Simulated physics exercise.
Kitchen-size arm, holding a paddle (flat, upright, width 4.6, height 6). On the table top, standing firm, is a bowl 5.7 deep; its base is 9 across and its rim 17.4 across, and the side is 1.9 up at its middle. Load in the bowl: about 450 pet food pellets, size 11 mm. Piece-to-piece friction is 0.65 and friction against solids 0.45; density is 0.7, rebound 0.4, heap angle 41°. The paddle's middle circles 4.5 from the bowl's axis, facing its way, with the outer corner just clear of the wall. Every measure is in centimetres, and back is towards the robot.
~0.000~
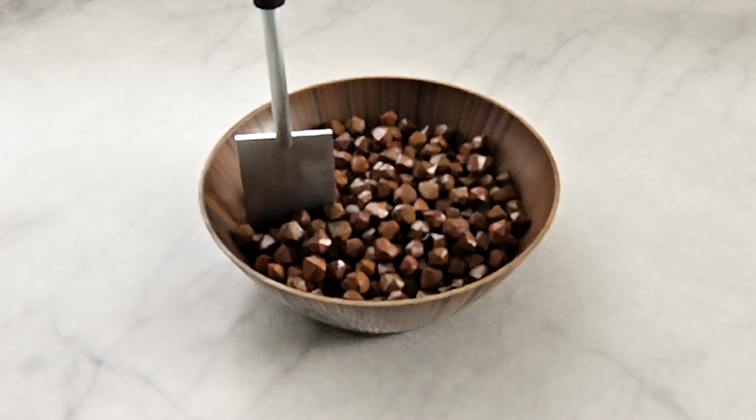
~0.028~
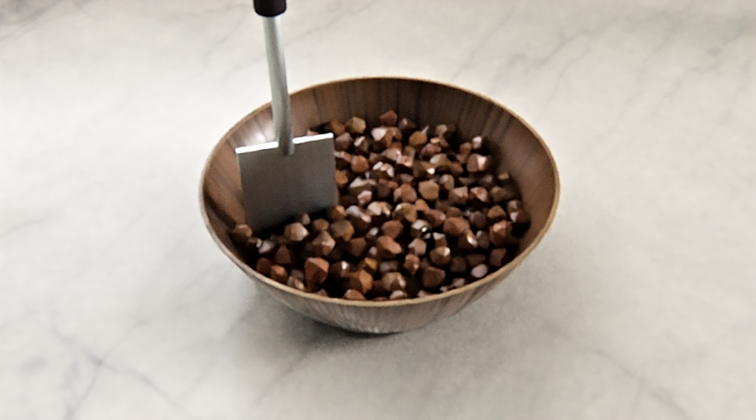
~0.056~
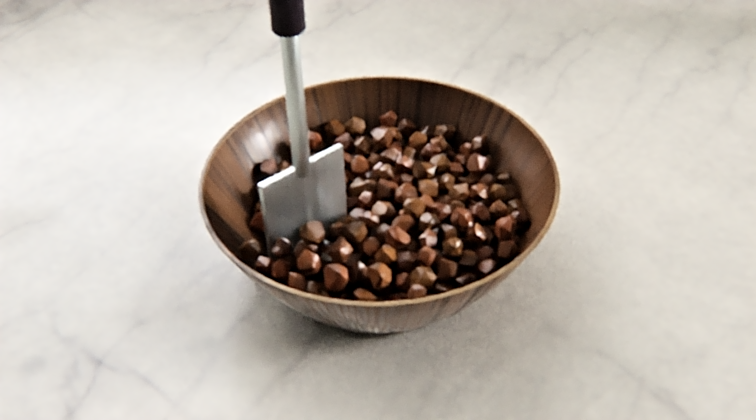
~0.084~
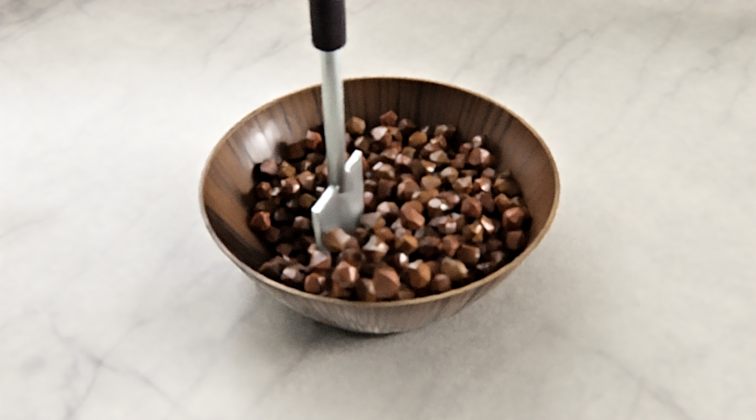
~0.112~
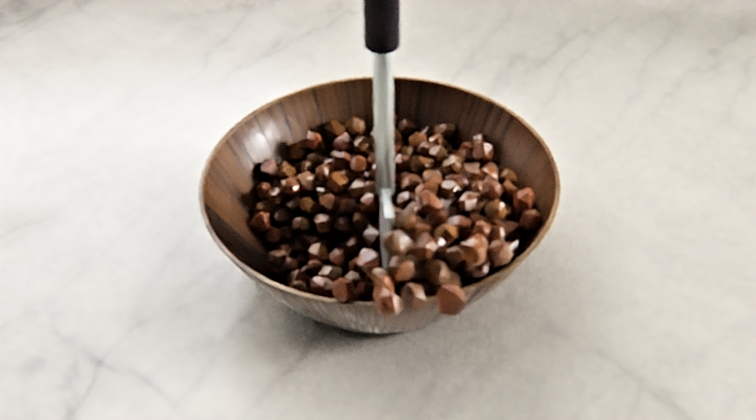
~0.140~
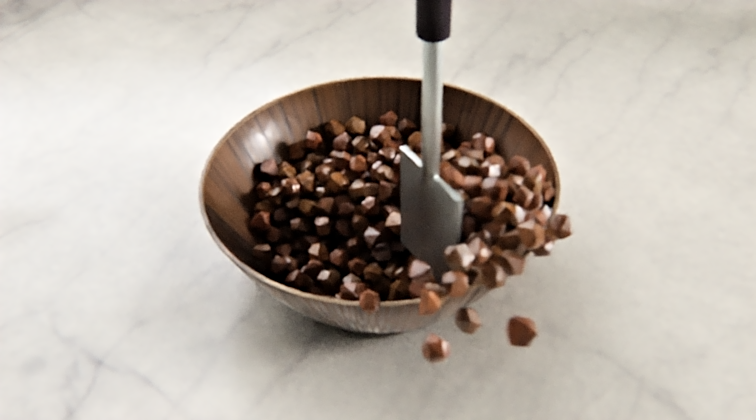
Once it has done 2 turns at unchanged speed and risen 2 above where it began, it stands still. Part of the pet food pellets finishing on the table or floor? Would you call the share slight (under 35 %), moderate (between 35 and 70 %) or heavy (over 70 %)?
I would call it moderate.
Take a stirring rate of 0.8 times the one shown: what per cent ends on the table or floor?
Estimated share: Close to 40 per cent.
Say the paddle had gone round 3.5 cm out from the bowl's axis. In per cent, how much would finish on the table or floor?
Then some 50 percent.
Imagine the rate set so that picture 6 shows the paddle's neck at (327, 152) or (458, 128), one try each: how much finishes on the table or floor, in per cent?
It comes to close to 25 per cent and close to 45 per cent.
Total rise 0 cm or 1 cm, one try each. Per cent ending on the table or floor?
First try about 60 per cent, second about 50 per cent.
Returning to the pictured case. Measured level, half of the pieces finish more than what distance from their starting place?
I'd estimate close to 9 cm.
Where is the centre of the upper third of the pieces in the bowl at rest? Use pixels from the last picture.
Centre of top third: Approx. (358, 229).
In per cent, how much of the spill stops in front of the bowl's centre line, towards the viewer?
Near 40 in a hundred.
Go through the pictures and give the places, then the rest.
The first frame shows paddle neck at (281, 109), 0° round; upper third of the load around (393, 200), from x 245 to 520, top at y 120; 447 in the bowl.
The second frame shows paddle neck at (282, 117), 10° round; upper third of the load around (393, 209), from x 240 to 520, top at y 120.
The third frame shows paddle neck at (299, 138), 35° round; upper third of the load around (403, 218), from x 250 to 520, top at y 120.
The fourth frame shows paddle neck at (336, 154), 62° round; upper third of the load around (411, 226), from x 260 to 520, top at y 120.
The fifth frame shows paddle neck at (385, 156), 89° round; upper third of the load around (442, 217), from x 260 to 530, top at y 120; 444 in the bowl, 3 in flight or on the tool.
The sixth frame shows paddle neck at (431, 145), 117° round; upper third of the load around (472, 198), from x 260 to 565, top at y 120; 432 in the bowl, 15 in flight or on the tool.
By 0.38 s, 350° round, highest piece 10 above the table; 290 in the bowl, 105 on the table or floor, 52 in flight or on the tool.
By 0.62 s, 224° round, highest piece 7 above the table; 255 in the bowl, 191 on the table or floor, 1 in flight or on the tool.
By 0.94 s, 0° round, highest piece 4 above the table; 255 in the bowl, 192 on the table or floor.
By 1.64 s, 0° round, highest piece 4 above the table; 255 in the bowl, 192 on the table or floor.
Final count, 255 in the bowl, 192 on the table or floor. That is 43 % on the table or floor.
